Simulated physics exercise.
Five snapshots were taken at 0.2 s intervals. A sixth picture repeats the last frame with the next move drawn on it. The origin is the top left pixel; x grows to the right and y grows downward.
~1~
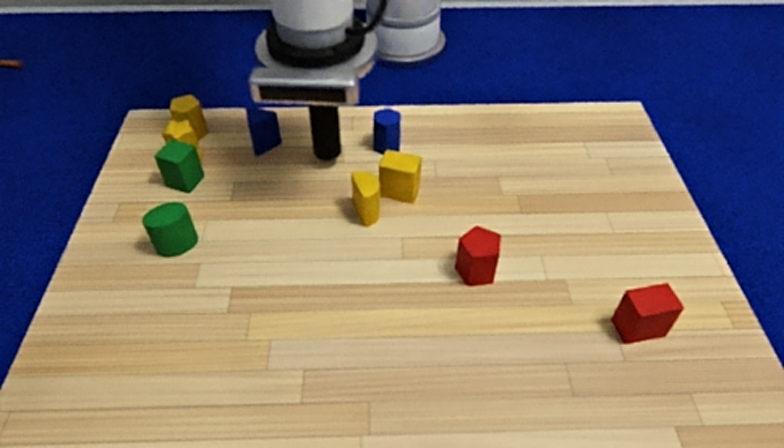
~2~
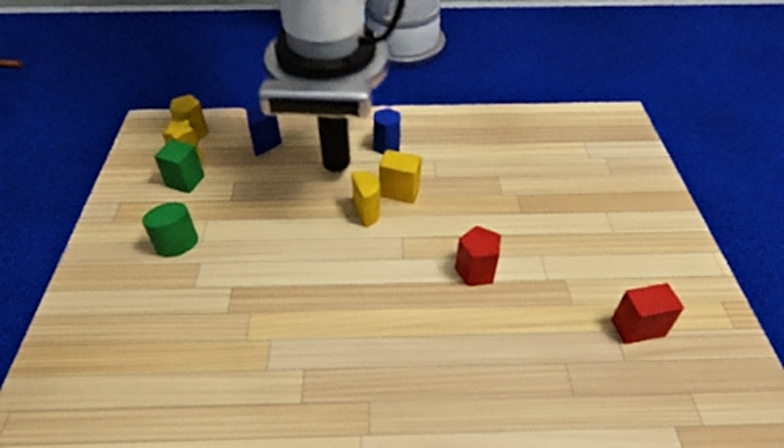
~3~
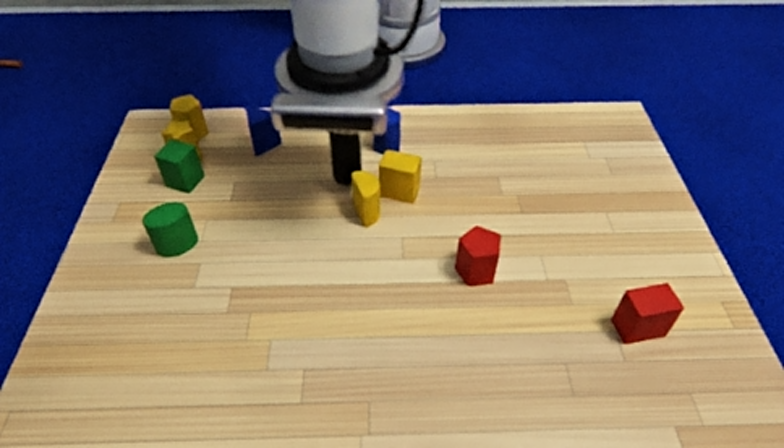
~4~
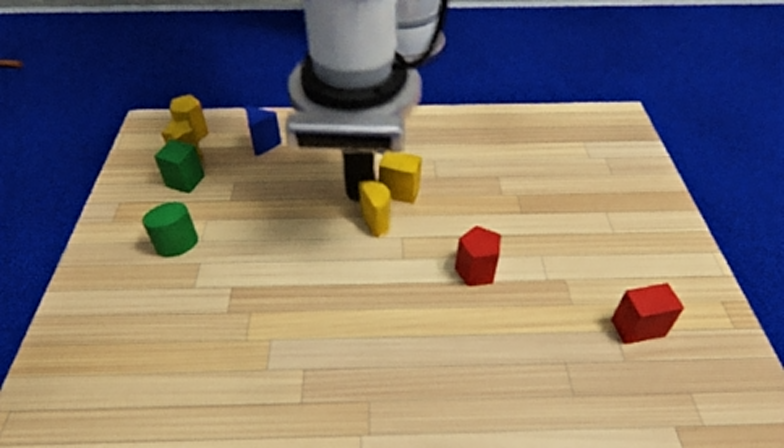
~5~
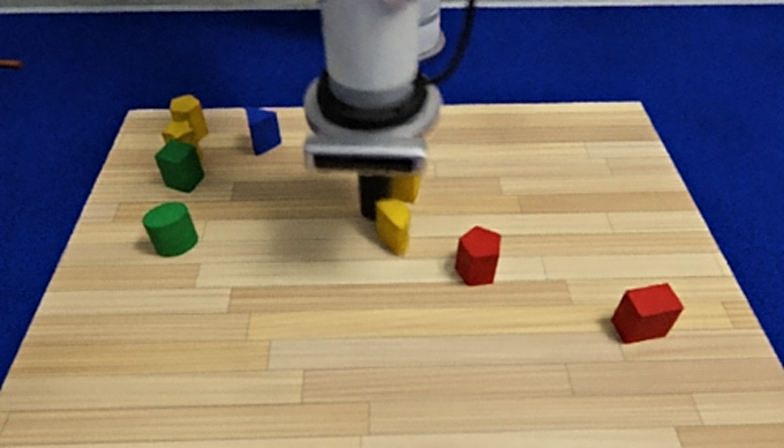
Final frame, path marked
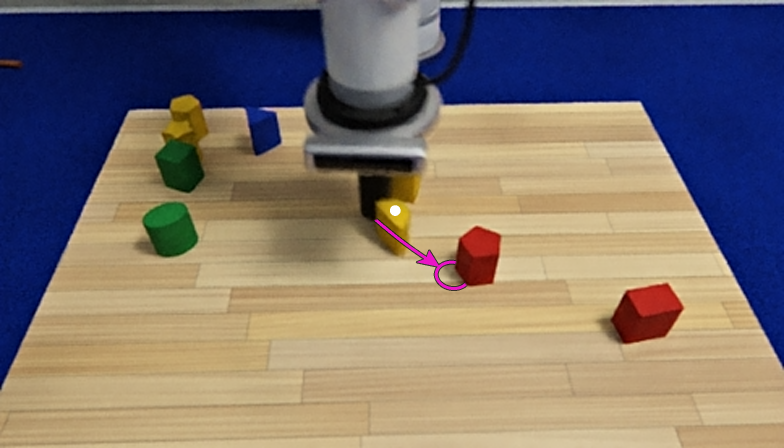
The footage shows a robot arm with a dark rod moving toward the viewer and slightly right over a wooden board of colored blocks, then nudging a curved yellow block a short way in the same direction.
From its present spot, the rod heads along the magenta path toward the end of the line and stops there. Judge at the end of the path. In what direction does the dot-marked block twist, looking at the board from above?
Turns clockwise.
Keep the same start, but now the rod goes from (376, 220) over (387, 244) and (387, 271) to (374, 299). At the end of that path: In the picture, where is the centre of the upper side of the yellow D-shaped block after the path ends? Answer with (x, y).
By then it is at (422, 241).
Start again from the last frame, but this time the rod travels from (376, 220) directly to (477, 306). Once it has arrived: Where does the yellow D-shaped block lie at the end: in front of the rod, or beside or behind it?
It is driven along in front.
The line goes from (376, 220) by way of (399, 239) and (424, 257) to (453, 275); the dot is on the yellow D-shaped block.
The first path, step by step. One third of the way, rod (399, 228); yellow D-shaped block (420, 231).
Two thirds of the way, rod (425, 247); yellow D-shaped block (446, 253).
At the end, rod (454, 265); yellow D-shaped block (471, 276), turned 30° clockwise; yellow rectangle unmoved; red pentagon (496, 244), turned 20° anticlockwise.
